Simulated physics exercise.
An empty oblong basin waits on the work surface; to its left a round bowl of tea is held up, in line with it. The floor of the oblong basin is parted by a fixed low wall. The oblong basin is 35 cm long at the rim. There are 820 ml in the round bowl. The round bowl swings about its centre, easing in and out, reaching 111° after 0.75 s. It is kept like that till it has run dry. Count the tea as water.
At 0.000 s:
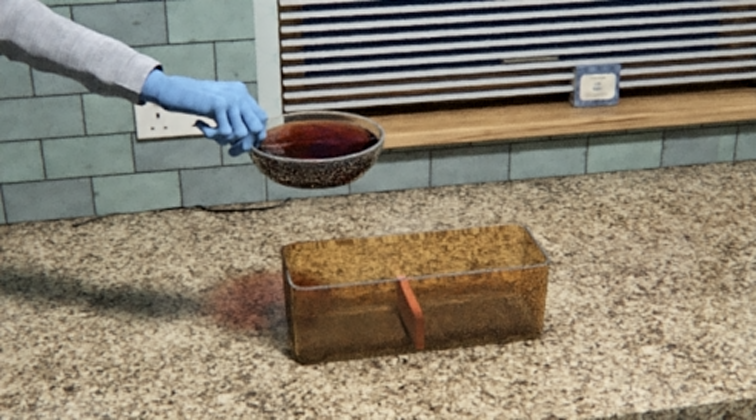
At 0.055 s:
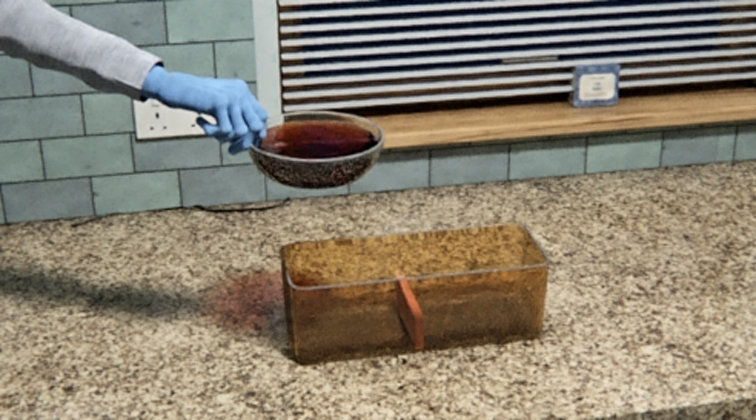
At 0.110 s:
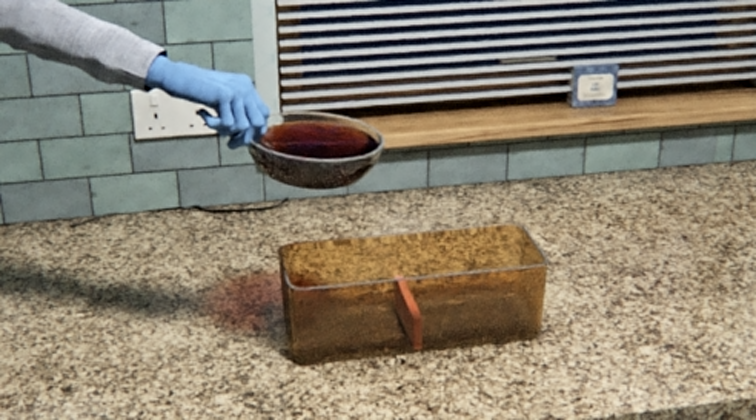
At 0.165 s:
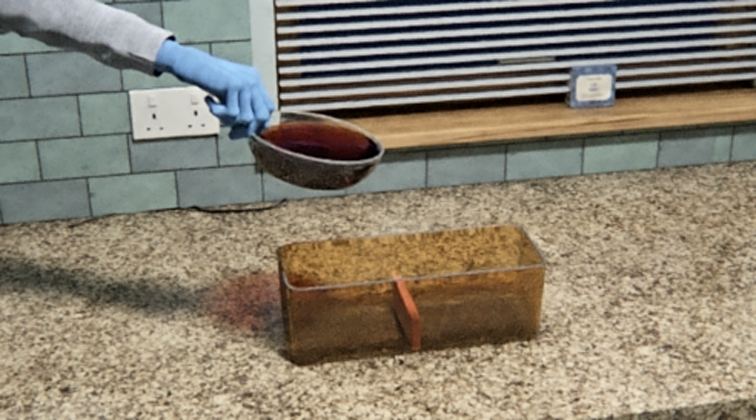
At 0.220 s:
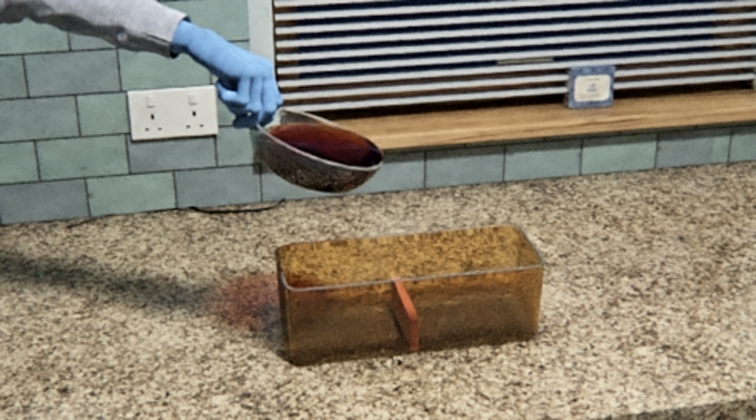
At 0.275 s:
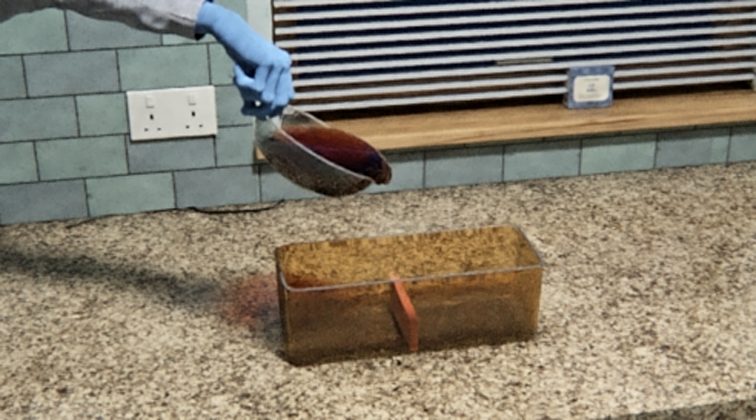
On a speckled worktop, a gloved hand tilts a round bowl of dark liquid rightward above an oblong basin.
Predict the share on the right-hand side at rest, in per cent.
The far part has some 59 per cent.
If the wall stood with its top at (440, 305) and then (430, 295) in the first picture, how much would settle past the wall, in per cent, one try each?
First 30, then 35 per cent.
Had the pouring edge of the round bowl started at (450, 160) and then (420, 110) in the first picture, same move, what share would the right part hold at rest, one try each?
In turn about 75 and 75 per cent.
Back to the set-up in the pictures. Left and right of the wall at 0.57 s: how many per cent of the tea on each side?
Left about 10, right about 56.
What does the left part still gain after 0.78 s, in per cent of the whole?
Near 3 in a hundred.
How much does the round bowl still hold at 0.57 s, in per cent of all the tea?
About 2 per cent.
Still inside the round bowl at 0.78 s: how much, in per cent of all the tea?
Near 0 in a hundred.
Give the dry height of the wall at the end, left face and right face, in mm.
Left about 36 mm, right about 28 mm.
By 0.57 s the tilt is 96° and 2 per cent is still to pour, 10 is left of the wall and 56 right of it.
By 0.78 s the tilt is 111° and 0 per cent is still to pour, 29 is left of the wall and 52 right of it.
By 1.01 s the tilt is 111° and 0 per cent is still to pour, 32 is left of the wall and 59 right of it.
By 1.25 s the tilt is 111° and 0 per cent is still to pour, 32 is left of the wall and 59 right of it.
At rest 32 per cent lies left of the wall, 59 right of it and 9 outside.
